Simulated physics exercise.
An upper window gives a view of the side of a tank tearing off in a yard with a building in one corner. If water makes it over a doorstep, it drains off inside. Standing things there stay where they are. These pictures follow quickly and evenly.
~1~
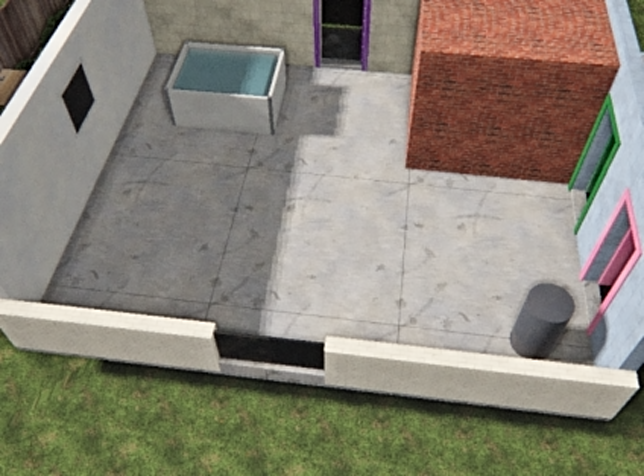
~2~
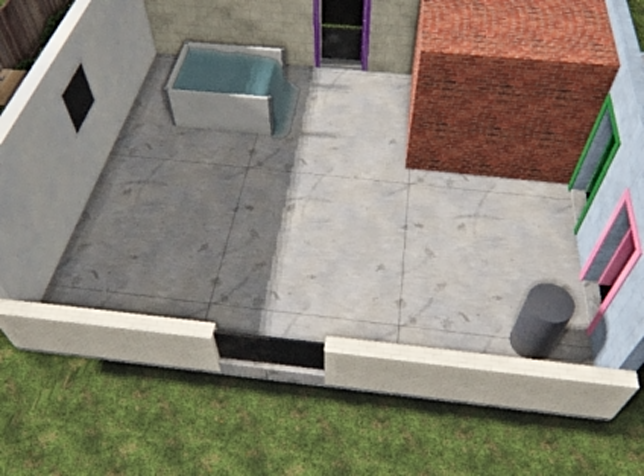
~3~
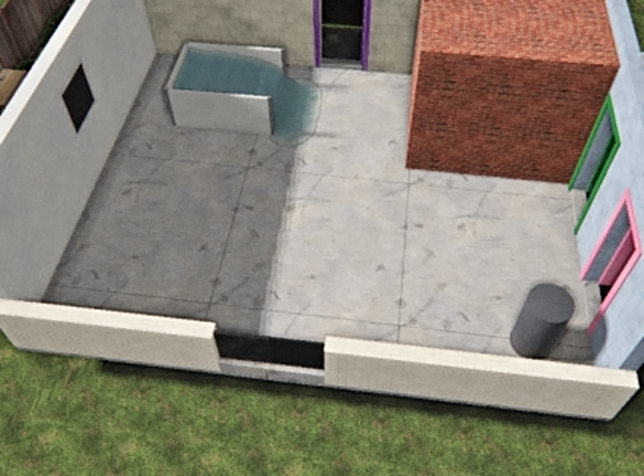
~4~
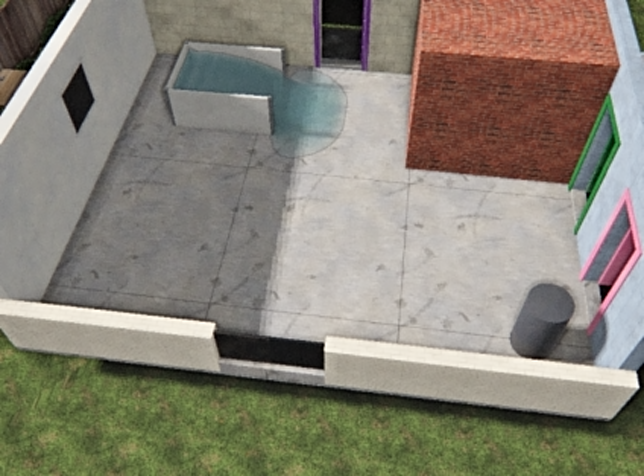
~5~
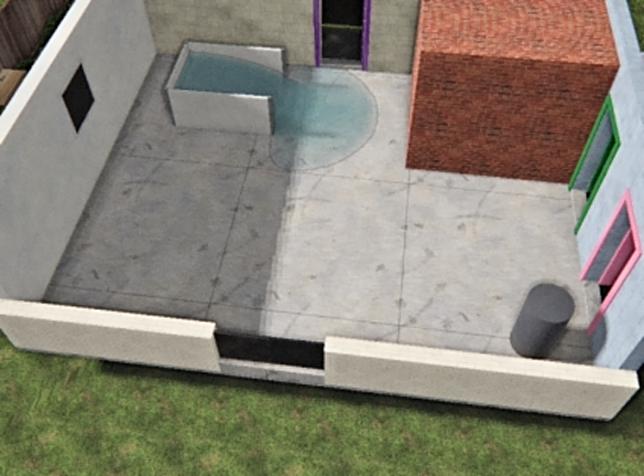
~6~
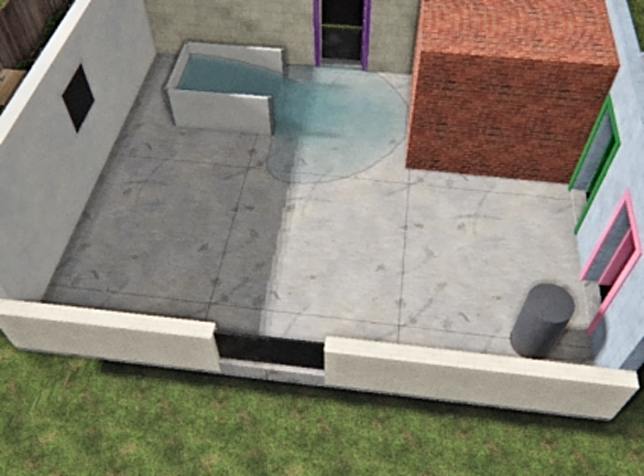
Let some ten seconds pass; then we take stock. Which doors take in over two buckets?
My prediction: The green door will not count as flooded; the purple door will count as flooded; the pink door will count as flooded.
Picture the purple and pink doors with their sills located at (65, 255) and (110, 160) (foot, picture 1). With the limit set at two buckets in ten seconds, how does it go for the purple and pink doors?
Then: The purple one takes less, the pink one keeps below it.
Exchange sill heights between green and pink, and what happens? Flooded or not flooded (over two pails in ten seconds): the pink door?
With the sills swapped, I'd say the pink door comes in under the cap.
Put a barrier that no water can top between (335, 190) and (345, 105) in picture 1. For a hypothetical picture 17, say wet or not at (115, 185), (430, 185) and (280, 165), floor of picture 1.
Taking the points in order - unwetted, unwetted, wetted.
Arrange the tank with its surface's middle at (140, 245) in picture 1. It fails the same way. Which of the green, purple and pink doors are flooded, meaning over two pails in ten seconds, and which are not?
Result per door: Green gets past it; purple does not reach it; pink gets past it.
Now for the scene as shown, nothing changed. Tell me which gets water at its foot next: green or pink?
The door marked pink.
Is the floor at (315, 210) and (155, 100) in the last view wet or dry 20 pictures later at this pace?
Point one: Swamped. Point two: Unflooded.
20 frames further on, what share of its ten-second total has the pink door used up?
I'd put it at 5 percent.
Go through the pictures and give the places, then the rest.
The tank at (227, 73) is whole and still, in the first picture.
The front is at (274, 137), out from the gap at (277, 99), in the second picture.
Water pours out at (277, 100) and has run to (298, 142), in the third picture.
The front is at (325, 144), out from the gap at (277, 101), in the fourth picture.
The front is at (371, 129), out from the gap at (277, 101), in the fifth picture.
Water pours out at (277, 101) and has run to (406, 114), in the sixth picture.
A moment on, water covers 20 % of the floor; the green door not reached, the purple door under two buckets in, the pink door not reached.
Next, water covers 30 % of the floor; the green door not reached, the purple door over two buckets in, the pink door not reached.
Then, water covers 45 % of the floor; the green door not reached, the purple door far over two buckets in, the pink door under two buckets in.
Later, water covers 65 % of the floor; the green door wet at the sill, nothing in, the purple door far over two buckets in, the pink door over two buckets in.
In the end, water covers 90 % of the floor; the green door under two buckets in, the purple door far over two buckets in, the pink door over two buckets in.
